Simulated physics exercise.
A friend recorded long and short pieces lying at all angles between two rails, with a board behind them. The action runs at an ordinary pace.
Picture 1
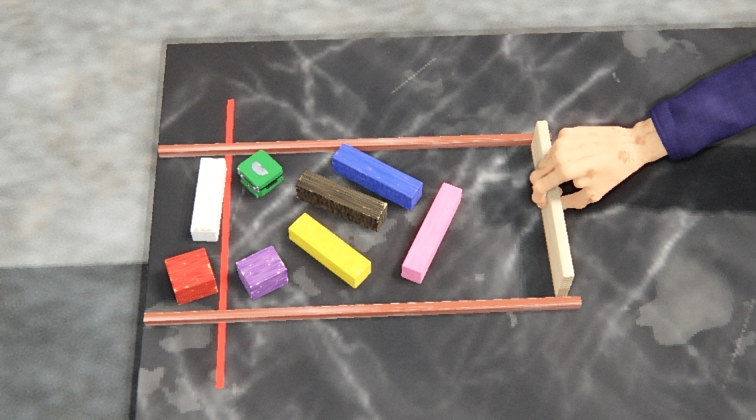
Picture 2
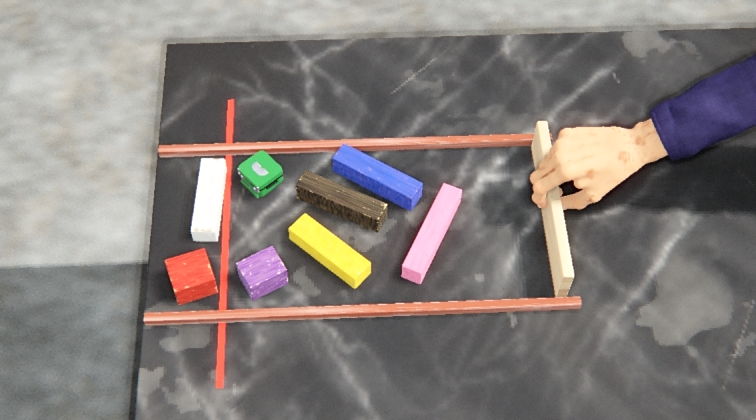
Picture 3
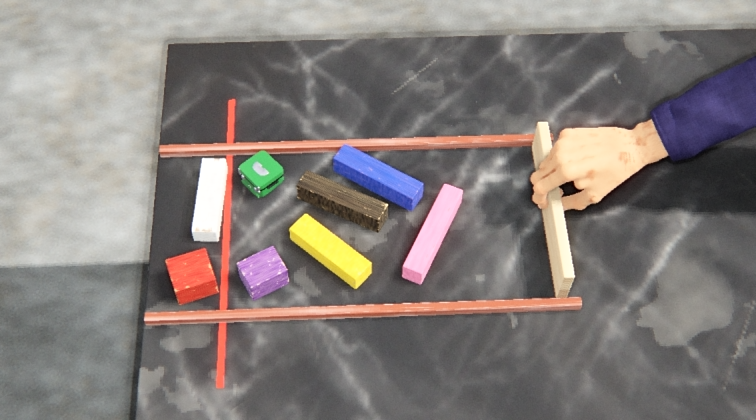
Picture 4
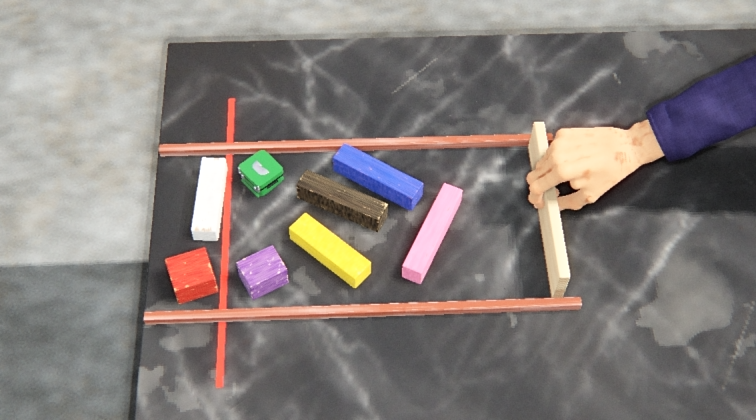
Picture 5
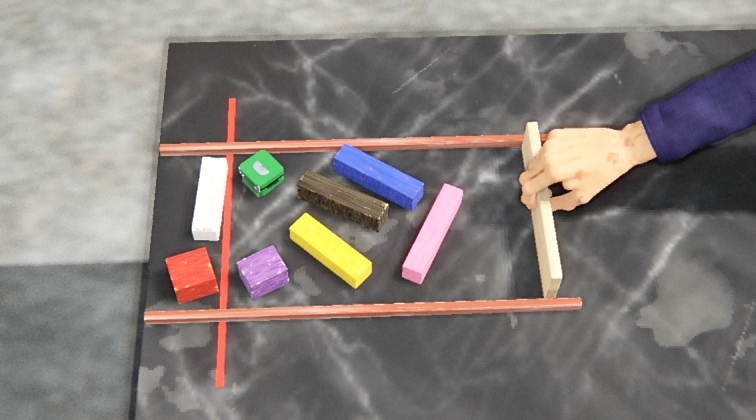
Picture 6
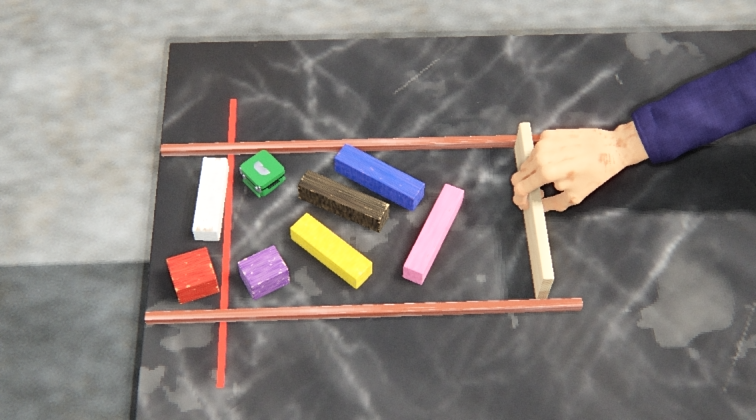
At first, a hand in a dark blue sleeve rests on a pale board at the right end of two rails, with coloured blocks and bars scattered between them and red tape at left. Then the hand slides the board slightly left, while the pieces stay practically still, untouched by it.
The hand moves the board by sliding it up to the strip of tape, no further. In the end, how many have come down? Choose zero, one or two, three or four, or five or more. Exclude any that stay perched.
By the end, three or four have come down.
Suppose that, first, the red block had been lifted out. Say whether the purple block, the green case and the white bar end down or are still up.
Purple block: Is still there; green case: Is gone; white bar: Is gone.
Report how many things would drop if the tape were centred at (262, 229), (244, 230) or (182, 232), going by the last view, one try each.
In that order 2, 3 and 7.
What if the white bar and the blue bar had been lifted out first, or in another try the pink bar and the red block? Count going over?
1, then 2.
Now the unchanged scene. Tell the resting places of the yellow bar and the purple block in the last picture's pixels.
Final positions - yellow bar around (171, 248), purple block around (155, 287).
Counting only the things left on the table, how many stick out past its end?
Overhanging ones - 4.
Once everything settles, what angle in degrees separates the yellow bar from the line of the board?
About 30 degrees.
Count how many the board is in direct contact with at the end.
1 in contact.
Early on, none off yet; red block at rest near (193, 275); white bar at rest near (211, 198); green case at rest near (263, 175).
A while later, none off yet; red block at rest near (193, 275); white bar travelled a little near (184, 202); green case travelled well along near (206, 173).
Finally, the number that fall off is three or four; lost, green case, white bar and red block.
